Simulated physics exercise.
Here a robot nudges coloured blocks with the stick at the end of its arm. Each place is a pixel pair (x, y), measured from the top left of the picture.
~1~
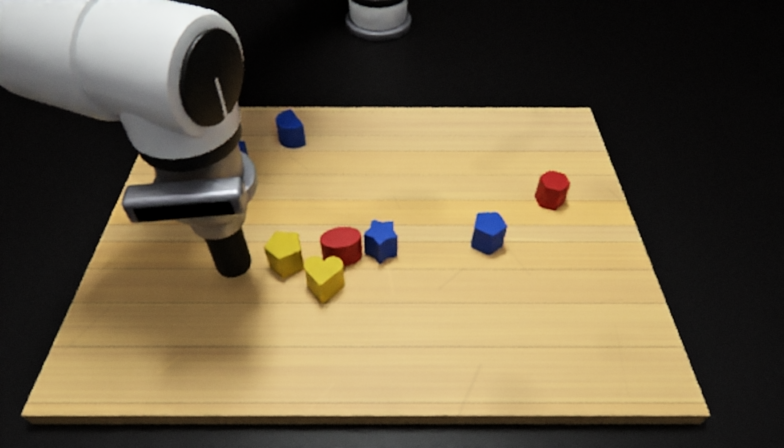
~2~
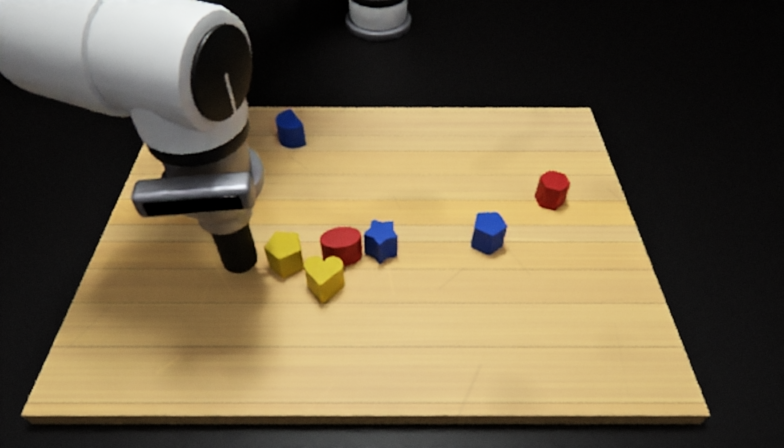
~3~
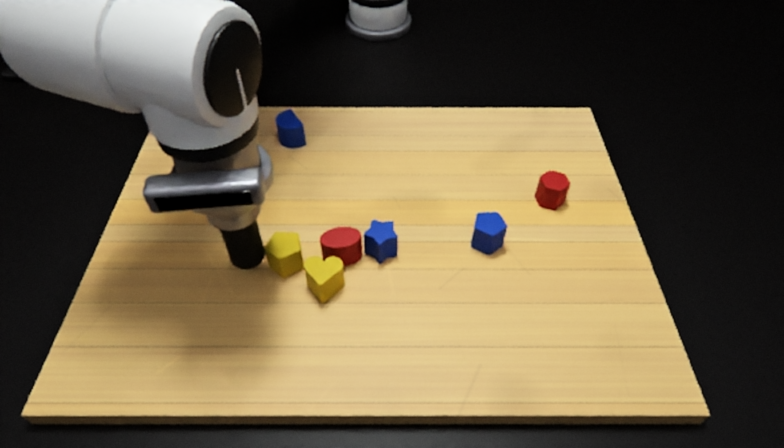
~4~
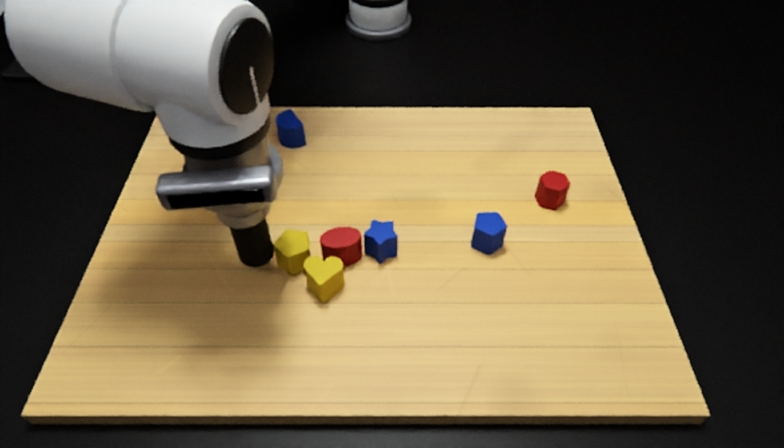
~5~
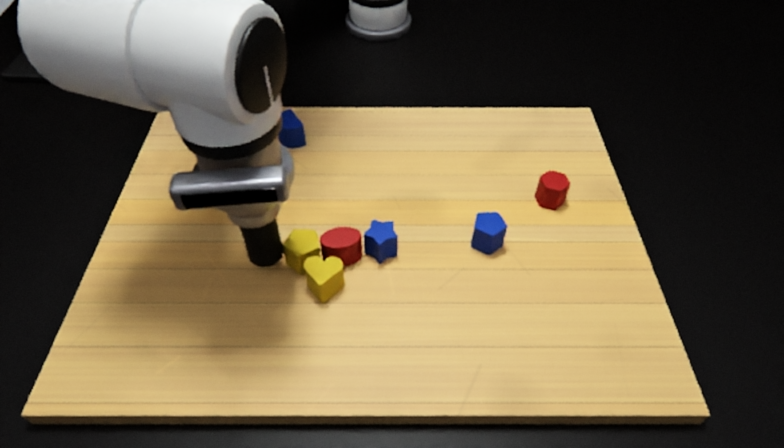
A robot arm moves its stick right and nudges the yellow pentagonal block slightly right.
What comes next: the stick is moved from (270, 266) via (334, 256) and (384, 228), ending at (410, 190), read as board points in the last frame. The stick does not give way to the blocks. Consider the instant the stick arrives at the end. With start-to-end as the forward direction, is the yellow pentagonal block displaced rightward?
Short answer: No.
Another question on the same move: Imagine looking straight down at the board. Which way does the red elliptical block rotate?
The twist is clockwise.
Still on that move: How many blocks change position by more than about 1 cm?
Count: Three or more.
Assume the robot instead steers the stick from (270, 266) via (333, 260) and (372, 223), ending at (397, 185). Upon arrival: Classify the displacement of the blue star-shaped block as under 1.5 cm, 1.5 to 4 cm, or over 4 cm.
It is going to finish 1.5 to 4 cm from where it is now.
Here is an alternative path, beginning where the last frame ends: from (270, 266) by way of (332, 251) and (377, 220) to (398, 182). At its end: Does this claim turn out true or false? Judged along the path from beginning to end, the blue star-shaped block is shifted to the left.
That claim is false.
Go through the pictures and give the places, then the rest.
In the first picture, lower end of the stick (234, 264), tops of blocks, yellow pentagonal block (283, 244), yellow heart-shaped block (323, 267), red elliptical block (341, 237), blue star-shaped block (381, 231).
In the second picture, stick (241, 260), blocks as before.
In the third picture, stick (248, 256), blocks as before.
In the fourth picture, stick (257, 254), yellow pentagonal block (292, 242).
In the fifth picture, stick (266, 254), yellow pentagonal block (302, 241), yellow heart-shaped block (323, 267), red elliptical block (341, 237), blue star-shaped block (381, 231).
What follows on the original path. One third of the way, stick (332, 244); yellow pentagonal block (356, 219), turned 75° anticlockwise; red elliptical block (383, 213), turned 95° clockwise; blue star-shaped block (406, 229).
Two thirds of the way, stick (385, 215); yellow pentagonal block (399, 188), turned 80° anticlockwise; red elliptical block (427, 184), turned 105° clockwise; blue star-shaped block (410, 226), turned 30° clockwise.
At the end, stick (411, 177); yellow pentagonal block (424, 153), turned 80° anticlockwise; yellow heart-shaped block not moved; red elliptical block (444, 176), turned 120° clockwise; blue star-shaped block (410, 226), turned 30° clockwise.
